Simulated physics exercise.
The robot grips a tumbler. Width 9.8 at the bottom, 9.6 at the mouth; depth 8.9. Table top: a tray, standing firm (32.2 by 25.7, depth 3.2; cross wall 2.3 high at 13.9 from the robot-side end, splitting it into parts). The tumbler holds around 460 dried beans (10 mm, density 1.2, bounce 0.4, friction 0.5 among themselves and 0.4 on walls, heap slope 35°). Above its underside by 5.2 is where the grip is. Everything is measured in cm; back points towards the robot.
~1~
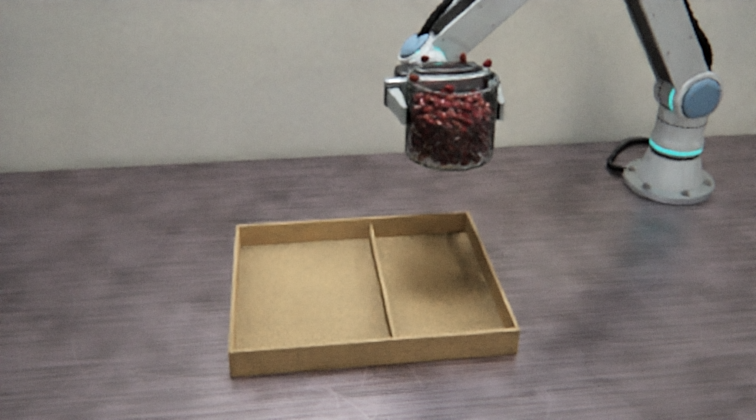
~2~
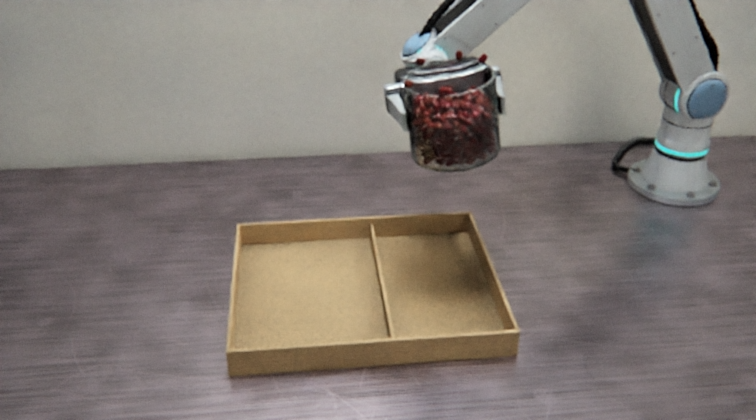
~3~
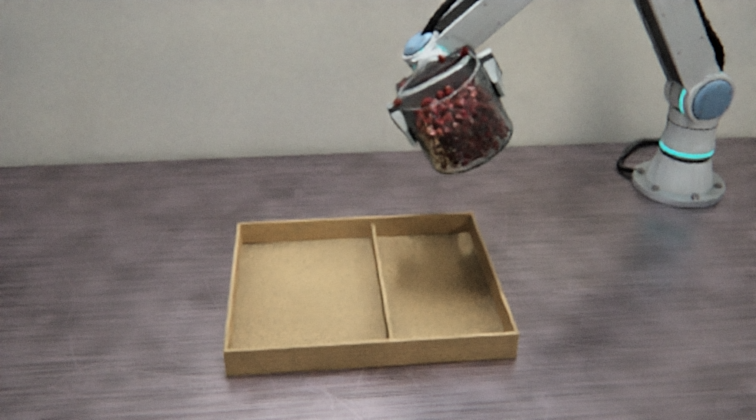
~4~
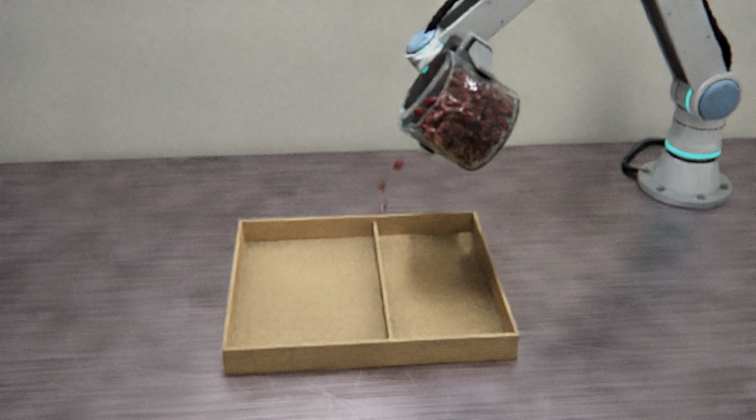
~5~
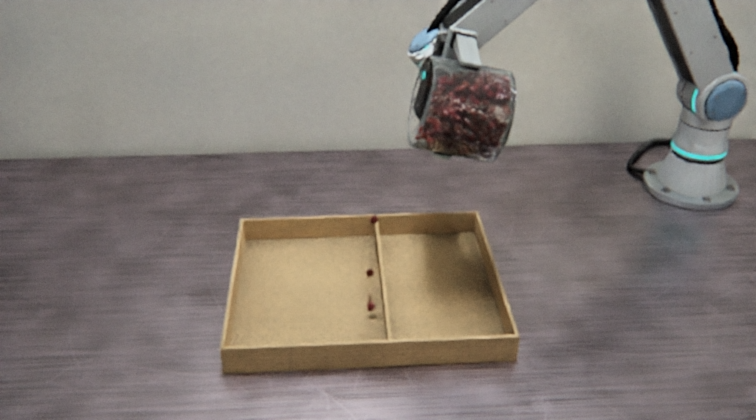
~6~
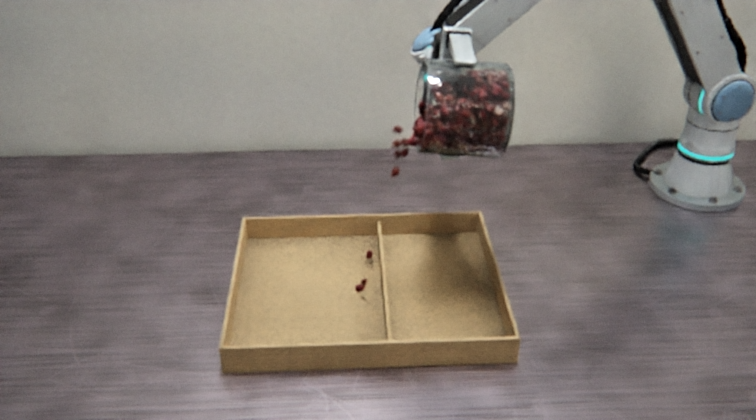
A robot arm tilts a clear tumbler of red beans leftward, and a few drop into a divided tray.
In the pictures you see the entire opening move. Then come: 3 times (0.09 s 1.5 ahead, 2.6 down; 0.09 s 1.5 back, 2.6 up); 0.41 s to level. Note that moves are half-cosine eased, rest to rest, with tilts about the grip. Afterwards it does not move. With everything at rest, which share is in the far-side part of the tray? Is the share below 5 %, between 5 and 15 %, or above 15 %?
It is above 15 %.
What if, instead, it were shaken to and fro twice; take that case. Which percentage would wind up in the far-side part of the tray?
In that case, some 20 per cent.
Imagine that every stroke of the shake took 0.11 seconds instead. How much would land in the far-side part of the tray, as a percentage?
Then roughly 20 percent.
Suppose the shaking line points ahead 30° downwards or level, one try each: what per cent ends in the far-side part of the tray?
Result: Approx. 45 % and 70 %, one try each.
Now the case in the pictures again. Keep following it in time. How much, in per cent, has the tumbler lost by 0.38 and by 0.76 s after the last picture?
Roughly 15, then 30.
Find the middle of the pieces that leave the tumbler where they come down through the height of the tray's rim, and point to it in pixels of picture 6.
About at (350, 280).
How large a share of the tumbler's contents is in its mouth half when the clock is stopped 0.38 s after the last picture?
I'd guess about 40 percent of it.
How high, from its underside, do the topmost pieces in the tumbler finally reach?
It reaches close to 8.0 cm in the end.
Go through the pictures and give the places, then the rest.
The first picture shows tumbler middle at (451, 116), level; upper third of the load around (450, 110), from x 410 to 490, top at y 60; 462 in the tumbler.
The second picture shows tumbler middle at (452, 116), tilted 8° forward; upper third of the load around (455, 109), from x 410 to 495, top at y 55.
The third picture shows tumbler middle at (455, 115), tilted 29° forward; upper third of the load around (467, 105), from x 395 to 505, top at y 50; 461 in the tumbler, 1 in flight or on a rim.
The fourth picture shows tumbler middle at (459, 112), tilted 56° forward; upper third of the load around (475, 97), from x 380 to 510, top at y 75; 459 in the tumbler, 3 in flight or on a rim.
The fifth picture shows tumbler middle at (461, 110), tilted 77° forward; upper third of the load around (477, 92), from x 370 to 510, top at y 75; 459 in the tumbler, 3 in the far-side part.
The sixth picture shows tumbler middle at (463, 109), tilted 85° forward; upper third of the load around (480, 95), from x 360 to 505, top at y 70; 455 in the tumbler, 3 in the far-side part, 4 in flight or on a rim.
Then, 0.38 s later, tilted 85° forward, highest piece 27 above the table; 389 in the tumbler, 51 in the far-side part, 1 in the robot-side part, 21 in flight or on a rim.
Then, 0.76 s later, tilted 38° forward, highest piece 27 above the table; 327 in the tumbler, 121 in the far-side part, 5 in the robot-side part, 9 in flight or on a rim.
Then, 1.15 s later, level, highest piece 28 above the table; 327 in the tumbler, 129 in the far-side part, 6 in the robot-side part.
Then, 2.20 s later, level, highest piece 28 above the table; 327 in the tumbler, 129 in the far-side part, 6 in the robot-side part.
At rest, 327 in the tumbler, 129 in the far-side part, 6 in the robot-side part. That is 28 % in the far-side part of the tray.
